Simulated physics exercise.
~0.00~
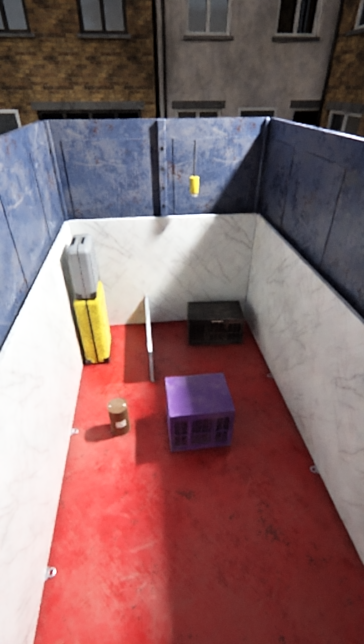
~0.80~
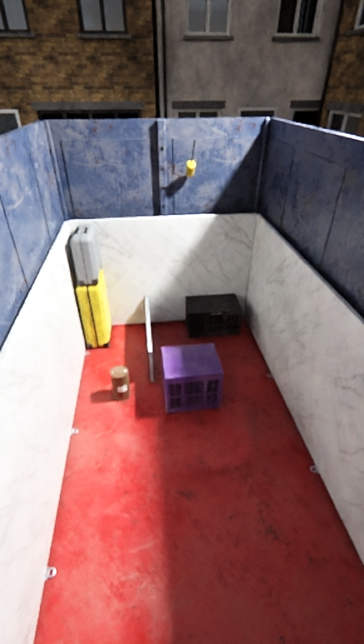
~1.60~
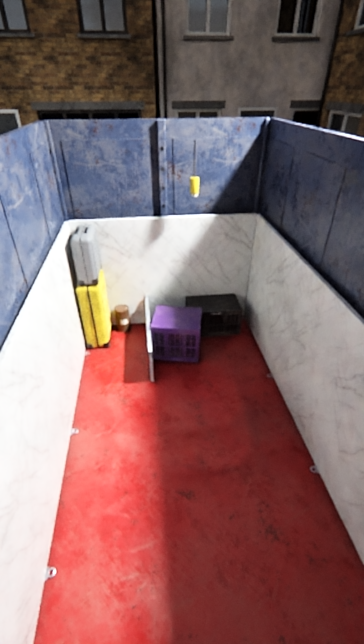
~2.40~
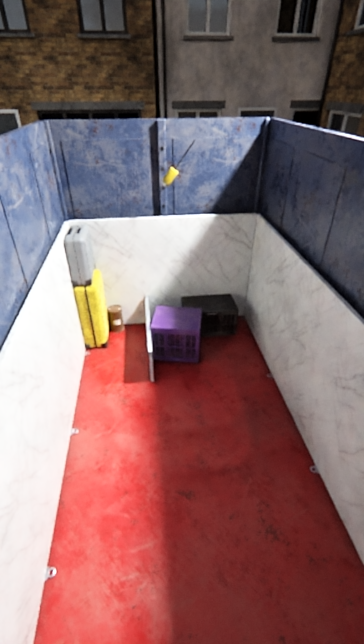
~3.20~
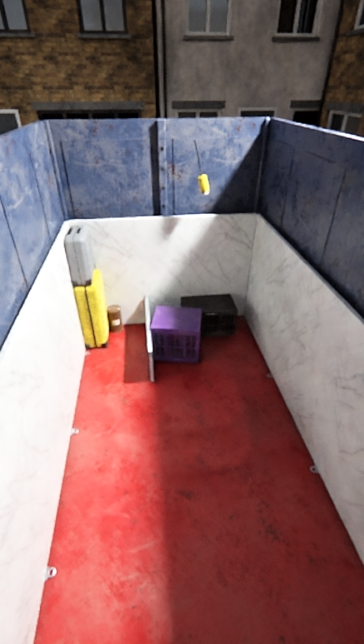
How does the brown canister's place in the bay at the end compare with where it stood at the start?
At the start it stands out on the open red floor, well short of the far wall. By the end it is much farther forward, close to the far wall and just right of the yellow case.
